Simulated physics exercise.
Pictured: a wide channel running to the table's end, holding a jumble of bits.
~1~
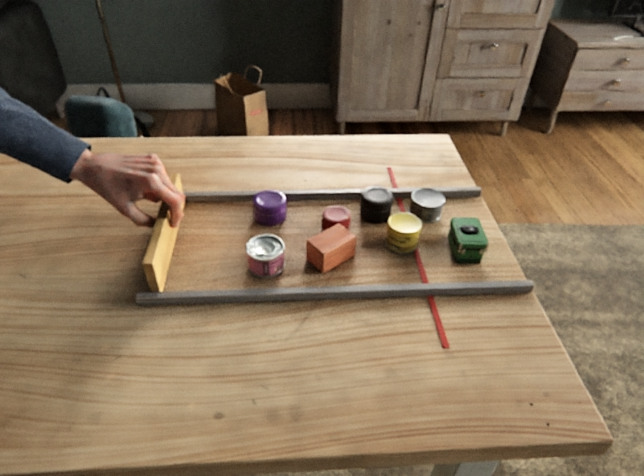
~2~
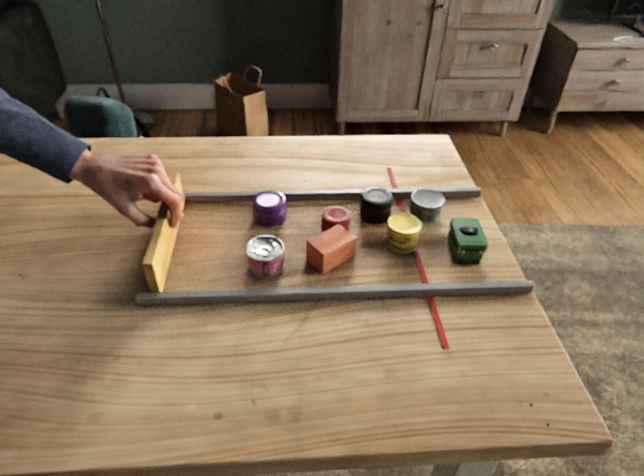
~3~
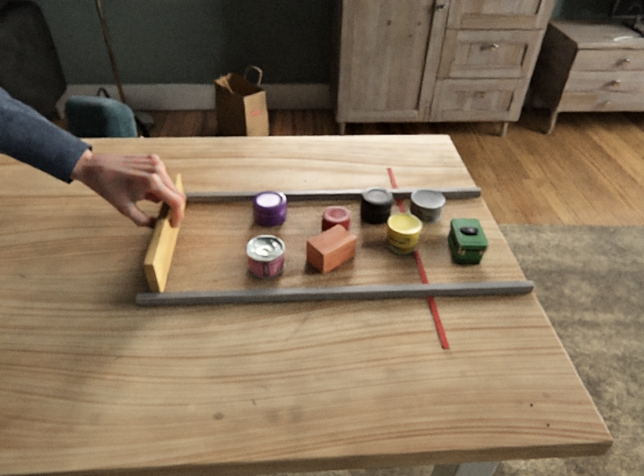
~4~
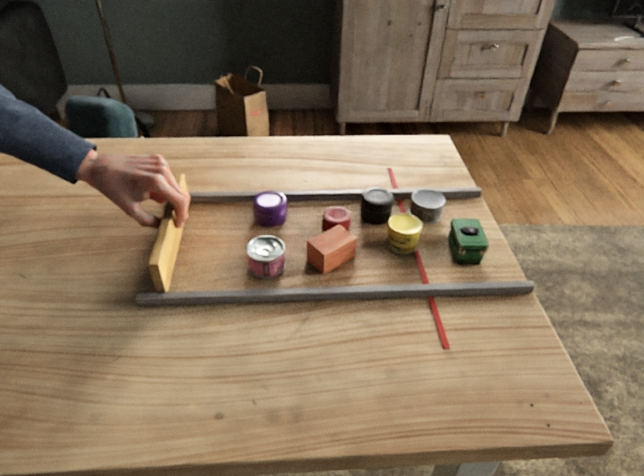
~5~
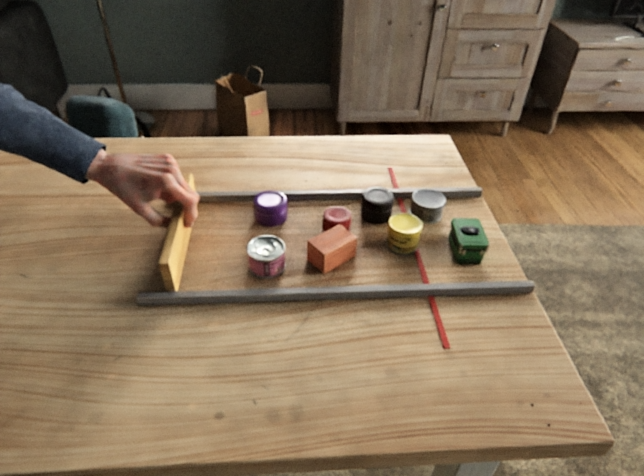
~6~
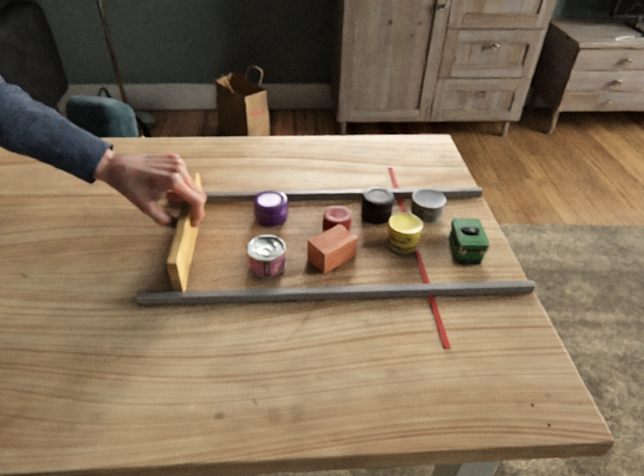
A hand reaching in from the left slides an upright wooden board slowly and slightly rightward between two grey rails on a wooden table, seen from above at an angle in a room with pale cabinets. Purple, red and pink containers and an orange block sit left of a red tape line, with black, yellow, grey and green items around it. These objects and the camera stay practically still.
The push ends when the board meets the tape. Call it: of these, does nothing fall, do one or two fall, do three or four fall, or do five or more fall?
Nothing falls.
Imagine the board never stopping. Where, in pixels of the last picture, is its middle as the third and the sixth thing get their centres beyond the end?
At (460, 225) for the third, at (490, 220) for the sixth.
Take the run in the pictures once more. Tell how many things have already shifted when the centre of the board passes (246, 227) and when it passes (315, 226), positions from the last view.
First 0, after that 5.
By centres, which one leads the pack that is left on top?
The grey pot.
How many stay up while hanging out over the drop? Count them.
Overhanging ones - 1.
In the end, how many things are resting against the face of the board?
At rest, 3 are in contact.
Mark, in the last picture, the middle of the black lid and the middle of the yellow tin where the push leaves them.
Around (451, 199), then around (471, 215).
A little later, none off yet; green case at rest near (468, 240); grey pot at rest near (428, 206); yellow tin at rest near (404, 234).
Next, none off yet; green case at rest near (468, 240); grey pot at rest near (428, 206); yellow tin moving near (407, 233).
Later still, none off yet; green case shifted a little near (478, 239); grey pot shifted a little near (446, 204); yellow tin shifted well along near (451, 222).
When it is over, the number that fall off is zero.
